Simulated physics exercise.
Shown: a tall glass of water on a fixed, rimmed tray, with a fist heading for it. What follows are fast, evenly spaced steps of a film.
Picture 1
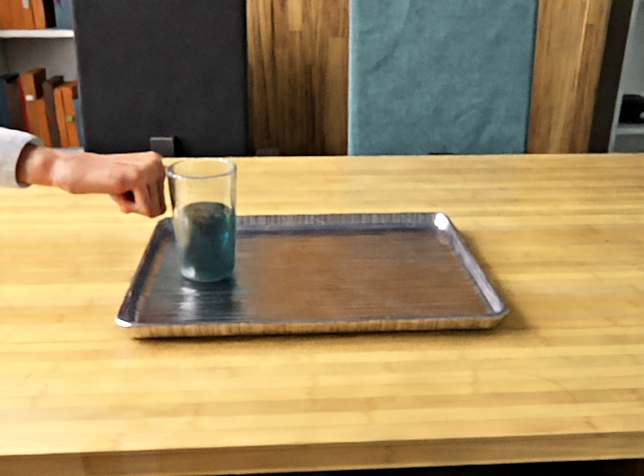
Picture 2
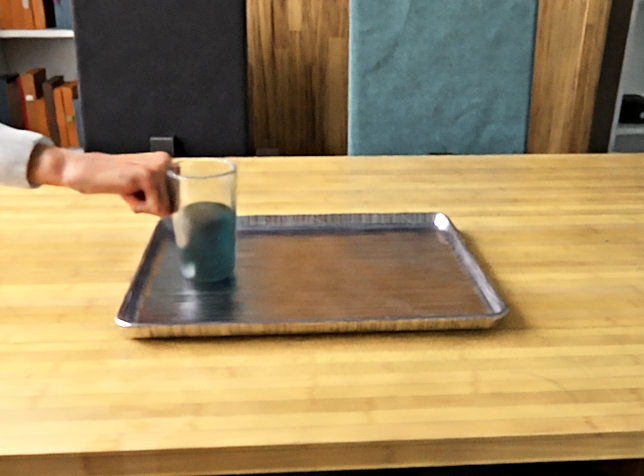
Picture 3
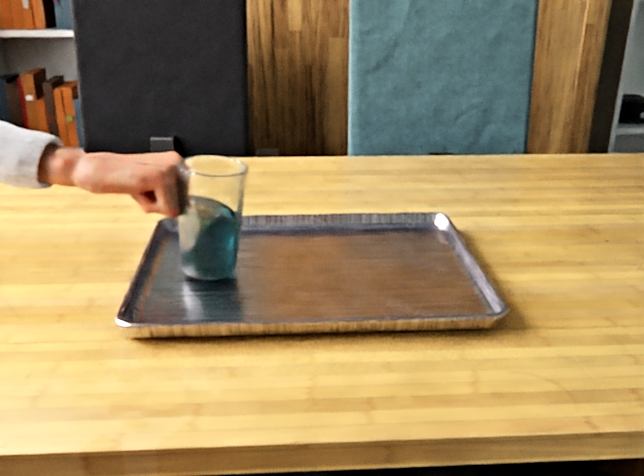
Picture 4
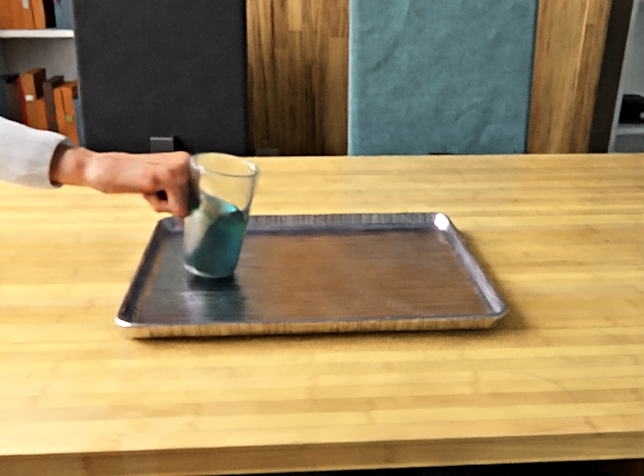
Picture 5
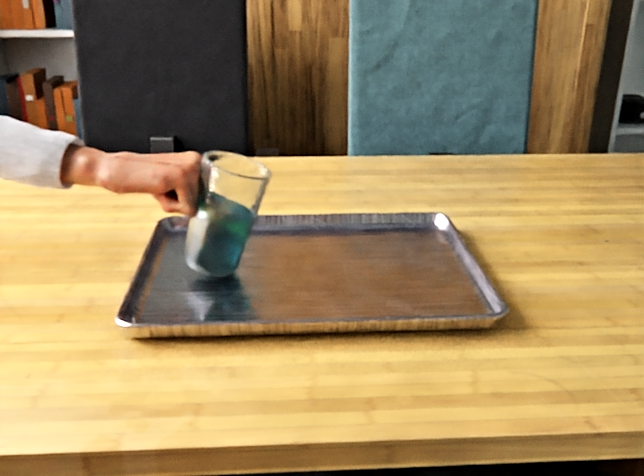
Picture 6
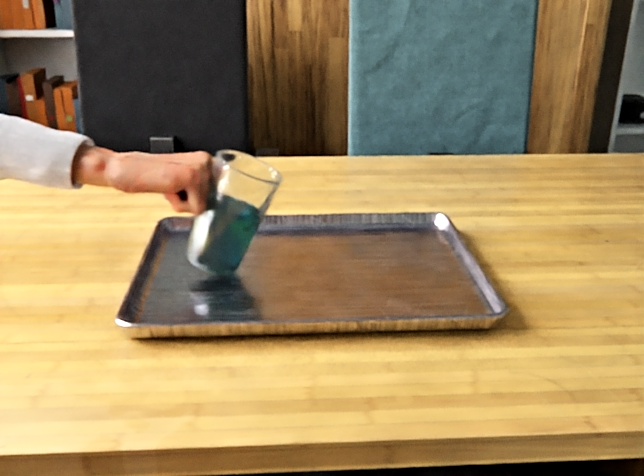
A glass partly filled with dark teal liquid stood upright on a rimmed metal tray, then tilted gradually to the right as a hand in a fist pushed against its upper left side.
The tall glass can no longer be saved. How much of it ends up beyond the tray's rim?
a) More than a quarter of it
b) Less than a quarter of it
More than a quarter of it.
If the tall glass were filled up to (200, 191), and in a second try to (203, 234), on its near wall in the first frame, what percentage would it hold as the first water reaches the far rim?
55 % and 50 %.
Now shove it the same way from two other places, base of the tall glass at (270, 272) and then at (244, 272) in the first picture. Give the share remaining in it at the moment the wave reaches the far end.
In order, some 75 and 75 per cent.
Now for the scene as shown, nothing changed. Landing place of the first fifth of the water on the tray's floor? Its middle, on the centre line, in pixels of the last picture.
Around (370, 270).
A moment on, the tall glass is falling and 100 per cent is in the glass, 0 on the tray and 0 above or beyond its rim.
Next, the tall glass lies on its side and 72 per cent is in the glass, 16 on the tray and 12 above or beyond its rim.
Then the tall glass lies on its side and 38 per cent is in the glass, 50 on the tray and 12 above or beyond its rim.
Later the tall glass lies on its side and 21 per cent is in the glass, 43 on the tray and 37 above or beyond its rim.
In the end 64 per cent is held by tray and glass, 36 is off the tray.
